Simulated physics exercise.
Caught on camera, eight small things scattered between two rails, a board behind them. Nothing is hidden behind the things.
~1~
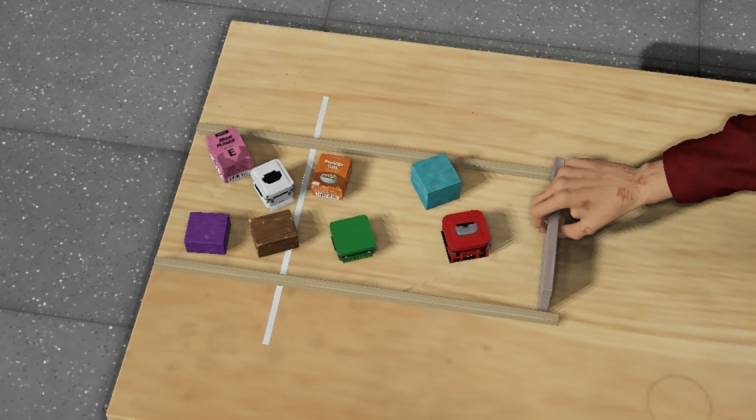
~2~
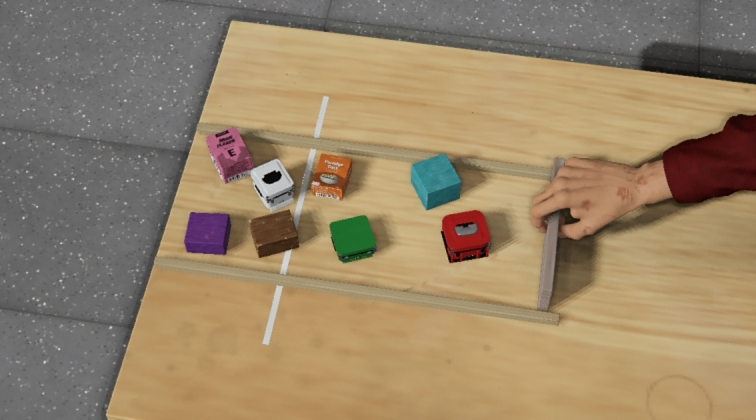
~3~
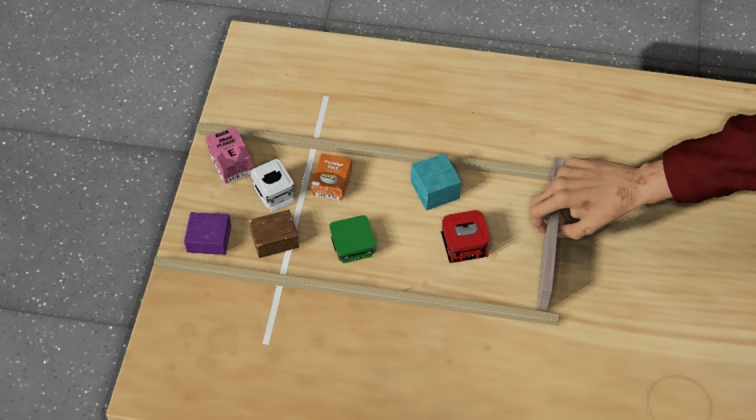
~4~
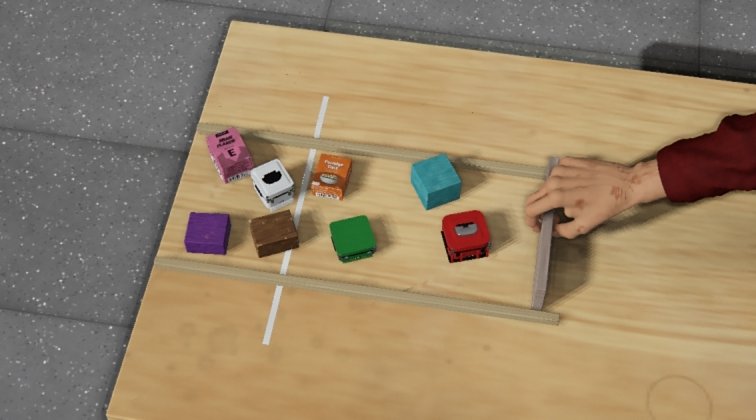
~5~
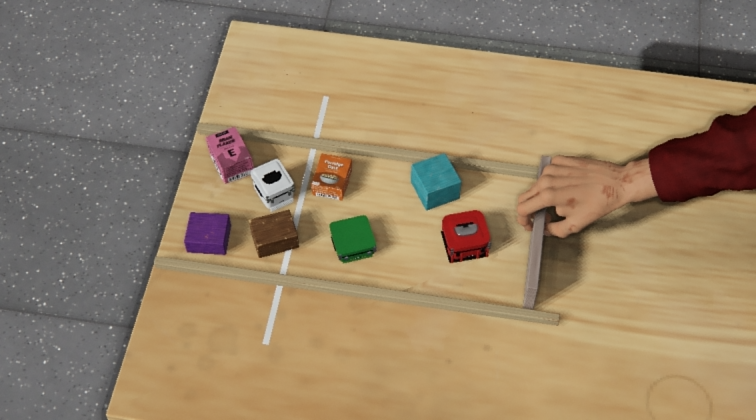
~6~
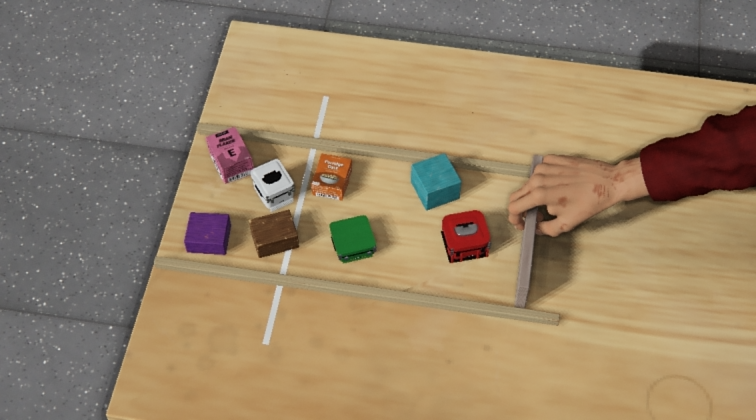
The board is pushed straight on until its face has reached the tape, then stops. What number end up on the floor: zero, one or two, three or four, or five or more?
The number that fall off is zero.
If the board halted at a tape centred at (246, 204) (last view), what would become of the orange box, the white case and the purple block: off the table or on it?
The orange box does not fall; the white case remains up; the purple block is lost.
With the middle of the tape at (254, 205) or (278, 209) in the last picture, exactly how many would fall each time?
Down on the floor: 2 and 0.
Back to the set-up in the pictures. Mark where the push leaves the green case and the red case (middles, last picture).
Near (269, 247) and (278, 202).
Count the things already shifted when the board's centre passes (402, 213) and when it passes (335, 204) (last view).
The counts are 3 and 6.
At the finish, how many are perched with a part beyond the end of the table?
That would be 0.
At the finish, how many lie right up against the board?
3 of them.
Soon after, none off yet; purple block at rest near (208, 234); pink box at rest near (230, 156); white case at rest near (273, 185).
In the end, the number that fall off is zero.
